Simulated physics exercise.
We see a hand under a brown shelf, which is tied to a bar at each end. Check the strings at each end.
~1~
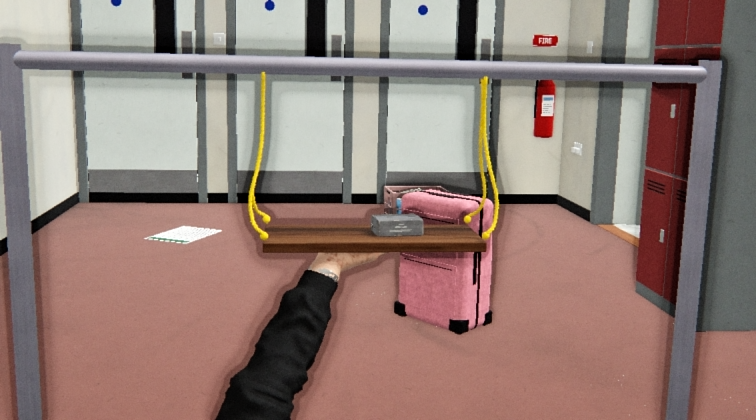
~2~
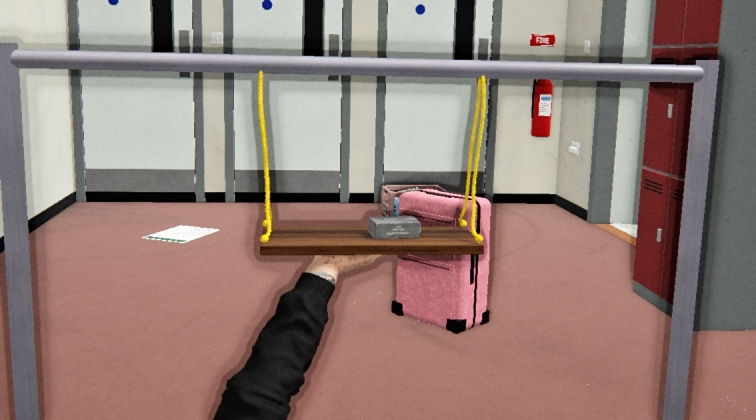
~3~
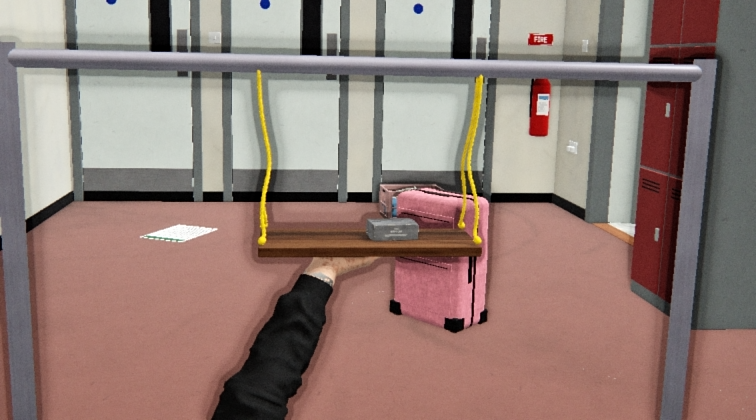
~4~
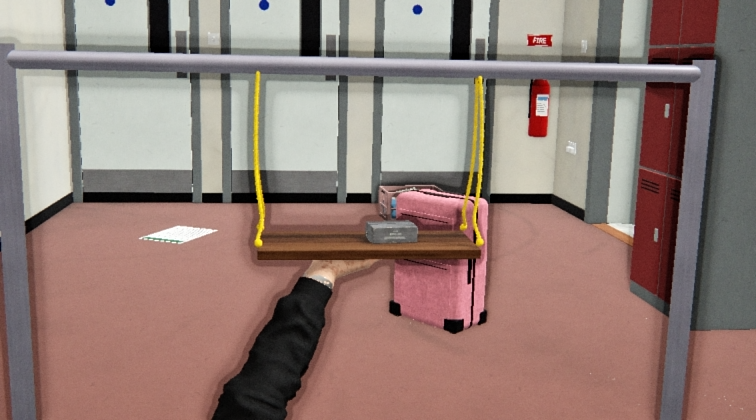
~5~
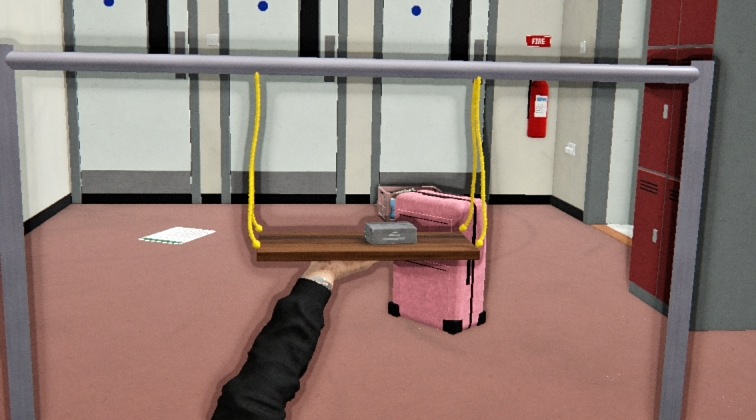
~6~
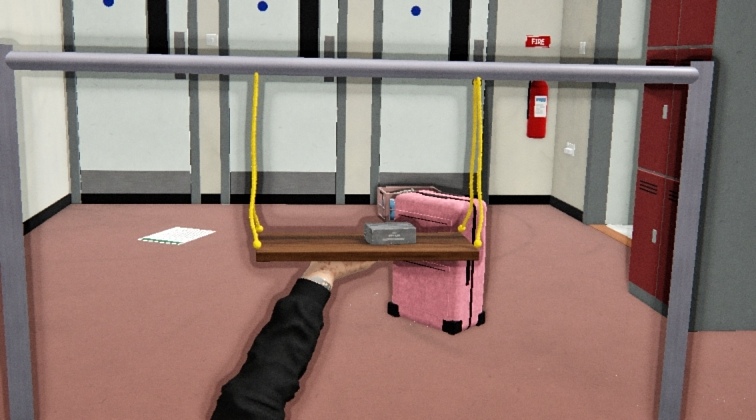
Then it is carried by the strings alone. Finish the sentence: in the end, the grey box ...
In the end, the grey box is still sitting there.
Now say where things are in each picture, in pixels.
The first frame shows grey box (397, 225); brown shelf (377, 248).
The second frame shows grey box (394, 227).
The third frame shows grey box (392, 229).
The fourth frame shows grey box (391, 232); brown shelf (371, 255).
The fifth frame shows grey box (390, 233).
The sixth frame shows grey box (390, 233); brown shelf (370, 256); left strings almost straight; right strings almost straight.
Then, 0.26 s later than the last view, board level; box on the board near (390, 237).
Finally, board level; box on the board near (390, 237). The grey box stays on the board.
